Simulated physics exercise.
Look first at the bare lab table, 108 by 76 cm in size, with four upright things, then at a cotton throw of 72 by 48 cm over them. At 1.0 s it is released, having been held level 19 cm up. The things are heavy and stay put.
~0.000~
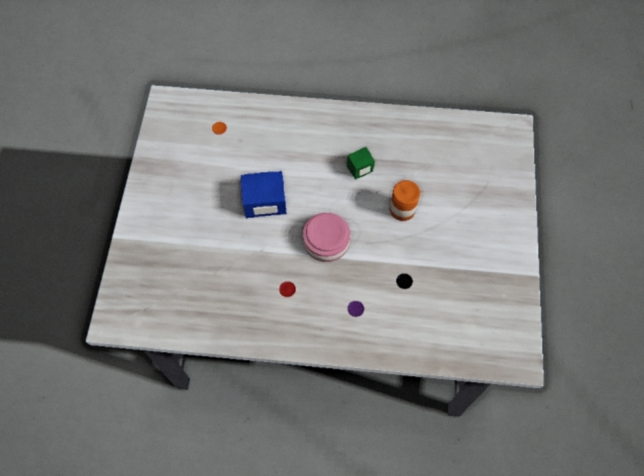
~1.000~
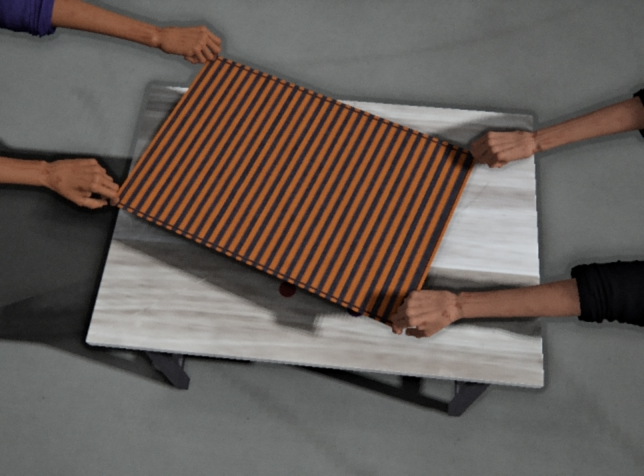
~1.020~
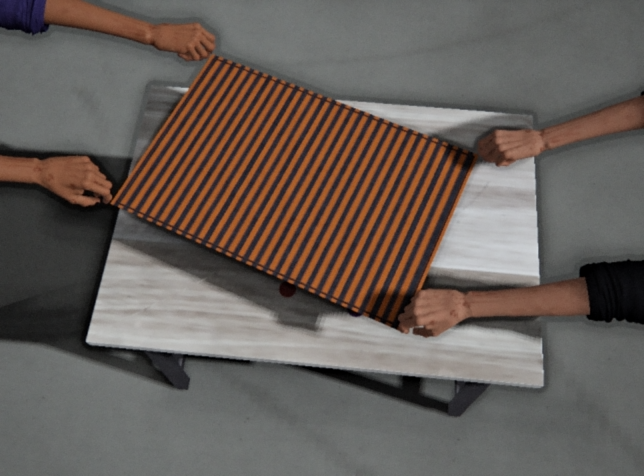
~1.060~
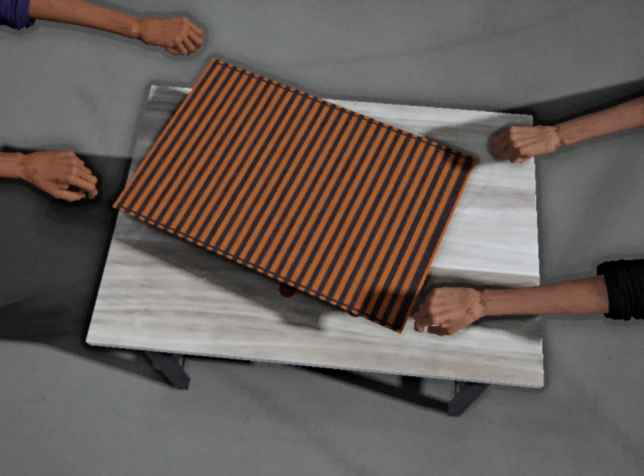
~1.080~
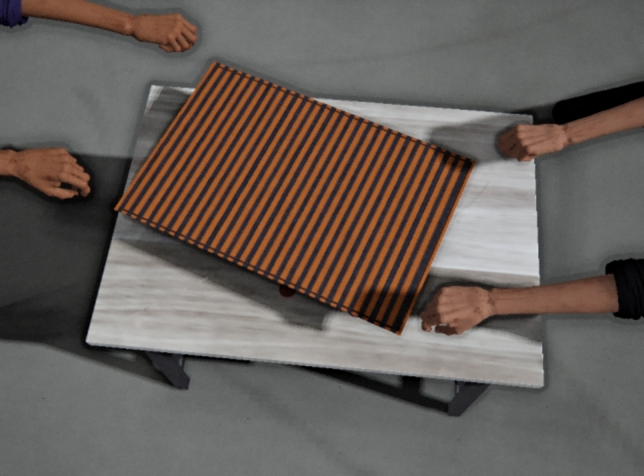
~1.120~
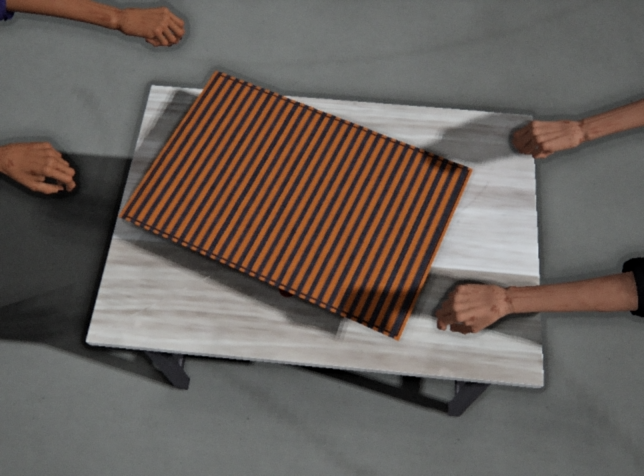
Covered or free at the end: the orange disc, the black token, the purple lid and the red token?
The orange disc is hidden. The black token is hidden. The purple lid is hidden. The red token is hidden.
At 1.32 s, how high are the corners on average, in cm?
On average the corners sit about 1 cm above the surface.
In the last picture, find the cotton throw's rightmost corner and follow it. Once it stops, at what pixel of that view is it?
Near pixel (447, 201).
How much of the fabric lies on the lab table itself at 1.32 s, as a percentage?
30 %.
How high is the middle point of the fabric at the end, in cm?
I'd put it near 9 cm.
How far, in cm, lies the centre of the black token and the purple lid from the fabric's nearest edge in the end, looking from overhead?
The first sits about 3 cm from the nearest hem, the second about 5 cm.
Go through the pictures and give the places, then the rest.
The first frame shows shows, orange disc (219, 128); black token (405, 281); purple lid (356, 308); red token (288, 289); orange canister (407, 191), 10 cm tall; blue box (263, 187), 8 cm tall; pink bottle (327, 231), 6 cm tall; green box (361, 157), 6 cm tall.
The second frame shows shows, cotton throw corners (111, 203) (213, 54) (478, 155) (402, 331); highest point 19 cm, lowest 19 cm.
The third frame shows shows, cotton throw corners (111, 204) (213, 55); highest point 19 cm, lowest 19 cm.
The fourth frame shows shows, cotton throw corners (113, 207) (214, 59); highest point 17 cm, lowest 17 cm.
The fifth frame shows shows, cotton throw corners (114, 210) (214, 62); highest point 16 cm, lowest 16 cm.
The sixth frame shows shows, cotton throw corners (119, 217) (216, 71) (473, 170) (398, 341); highest point 13 cm, lowest 12 cm.
At 1.3 s, 30 % of it is down, spanning 79 by 65 cm, above orange disc, red token, black token, purple lid.
At 1.5 s, 35 % of it is down, spanning 78 by 65 cm, above orange disc, red token, black token, purple lid.
At 1.7 s, 35 % of it is down, spanning 78 by 65 cm, above orange disc, red token, black token, purple lid.
At 1.9 s, 35 % of it is down, spanning 77 by 65 cm, above orange disc, red token, black token, purple lid.
At 2.7 s, 35 % of it is down, spanning 77 by 65 cm, above orange disc, red token, black token, purple lid.
